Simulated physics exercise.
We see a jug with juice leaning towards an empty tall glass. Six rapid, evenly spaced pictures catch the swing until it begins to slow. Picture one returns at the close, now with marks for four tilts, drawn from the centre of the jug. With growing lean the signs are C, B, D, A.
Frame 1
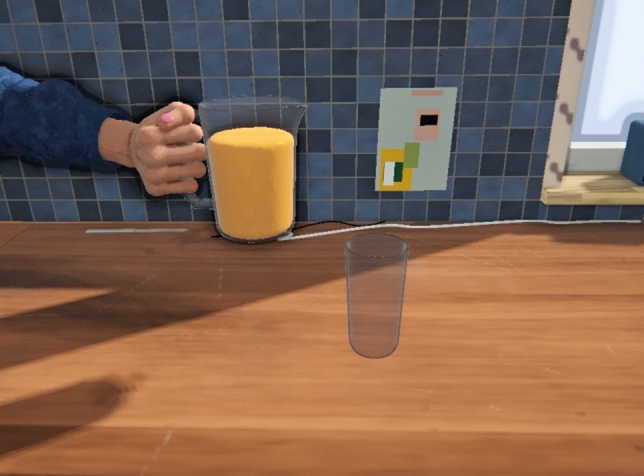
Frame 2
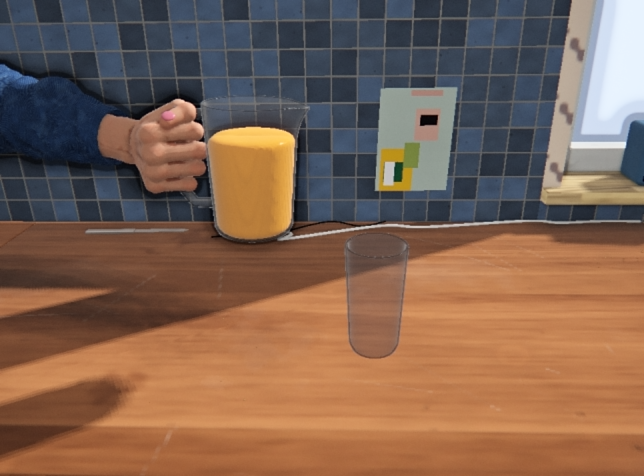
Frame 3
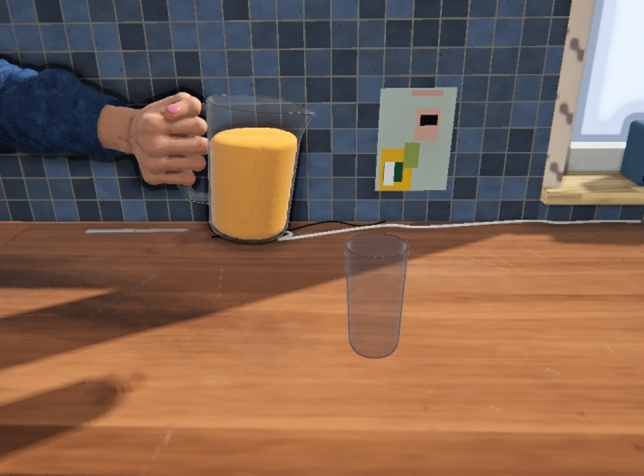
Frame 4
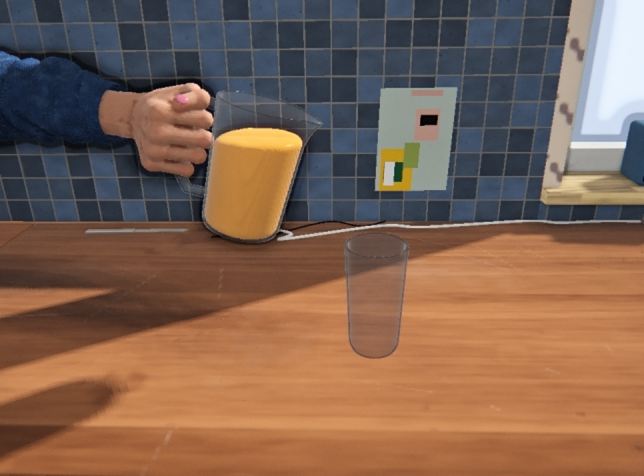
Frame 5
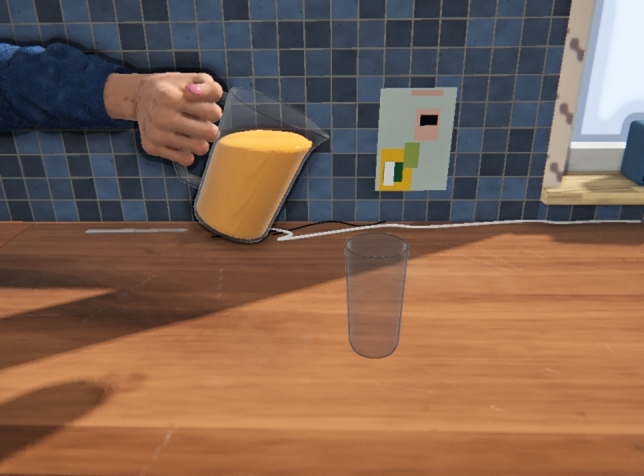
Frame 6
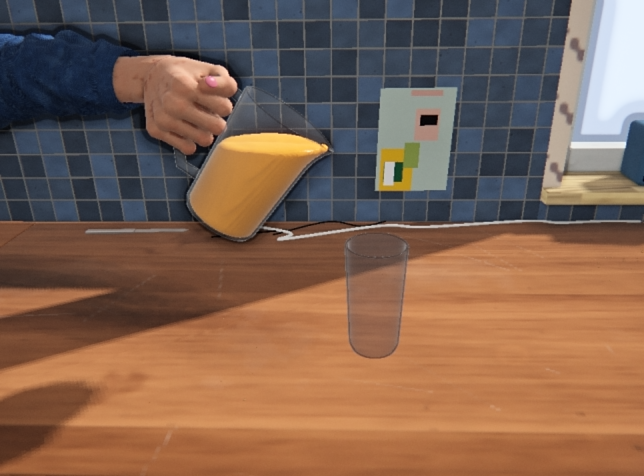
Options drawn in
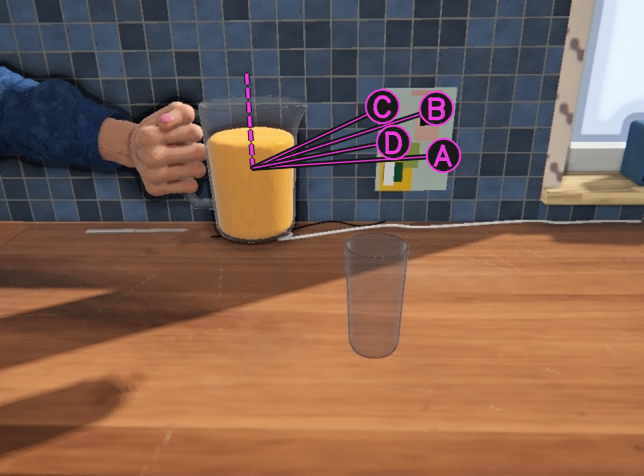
Jug of orange liquid gradually tilting right in a hand at left, with an empty clear glass standing on the wooden counter.
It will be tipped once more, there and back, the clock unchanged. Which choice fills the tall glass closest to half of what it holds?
It is C.
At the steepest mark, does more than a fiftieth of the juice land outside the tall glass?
Yes.
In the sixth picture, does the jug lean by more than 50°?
No, it does not.
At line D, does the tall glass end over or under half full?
Over.
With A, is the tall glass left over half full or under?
Over.
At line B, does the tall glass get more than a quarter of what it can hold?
Yes.
In magenta, A at (426, 156); B at (420, 114); C at (367, 114); D at (376, 144).
If A is chosen, the tall glass ends with about 90 % of what it can hold; 14 % of the juice is spilt.
If B is chosen, the tall glass ends with about 70 % of what it can hold.
If C is chosen, the tall glass ends with about 50 % of what it can hold.
If D is chosen, the tall glass ends with about 90 % of what it can hold.
